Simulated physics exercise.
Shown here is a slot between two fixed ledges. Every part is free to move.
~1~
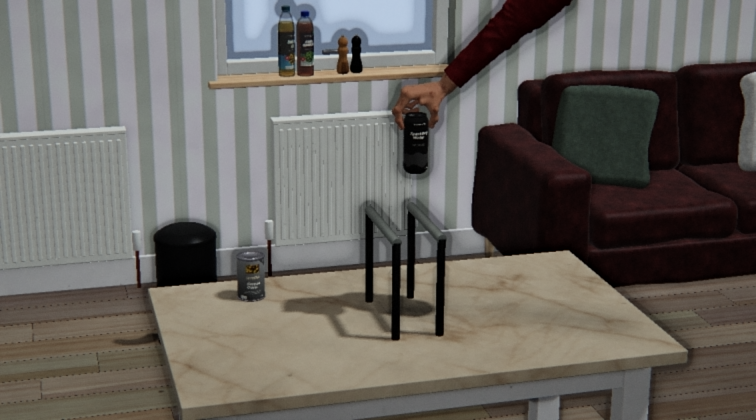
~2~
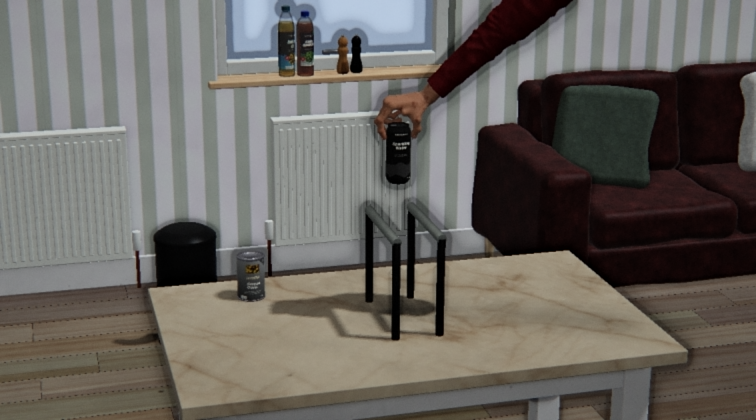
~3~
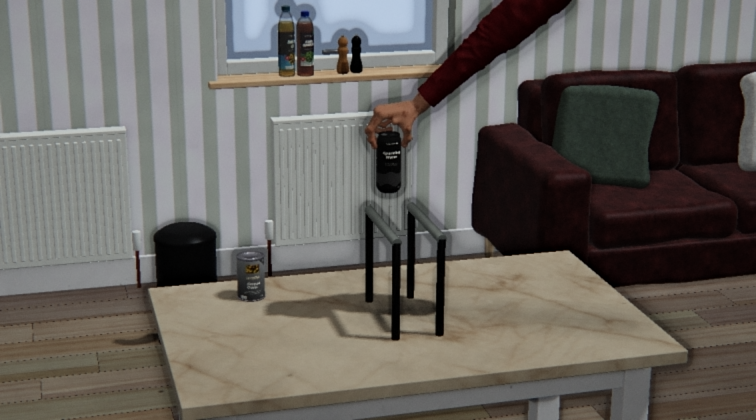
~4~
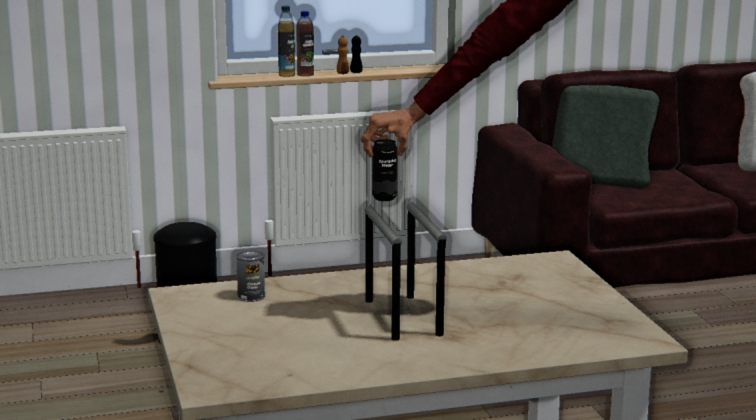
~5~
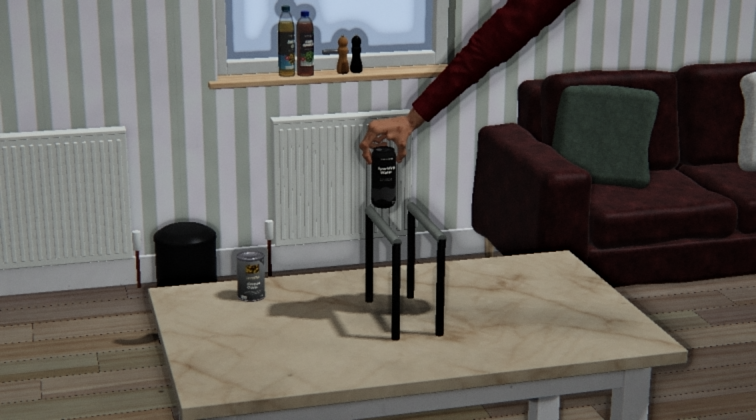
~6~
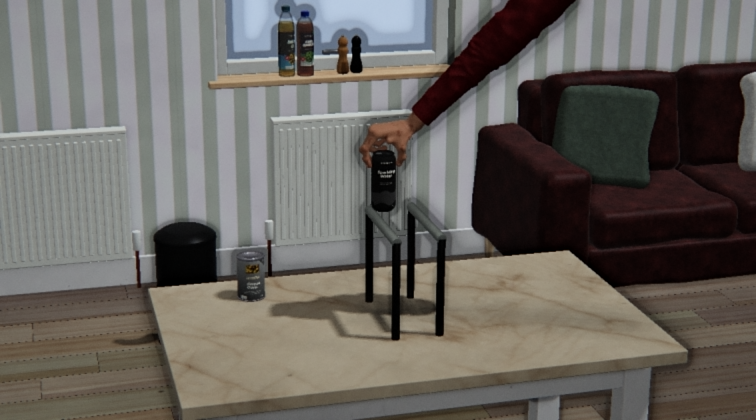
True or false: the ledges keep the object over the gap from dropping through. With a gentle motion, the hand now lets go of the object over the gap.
True.
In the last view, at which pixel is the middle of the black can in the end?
Roughly (413, 211).
Then, 0.20 s after the last picture, black can slid a little near (383, 193).
Then, 0.60 s after the last picture, black can tipped 52° from how it was near (407, 201).
Then, 0.70 s after the last picture, black can tipped 70° from how it was near (413, 211).
At rest, tipped over on the stand or table, black can; grey tin in place. Seen from the same camera at the end, black can near (413, 211). The can stays on top.
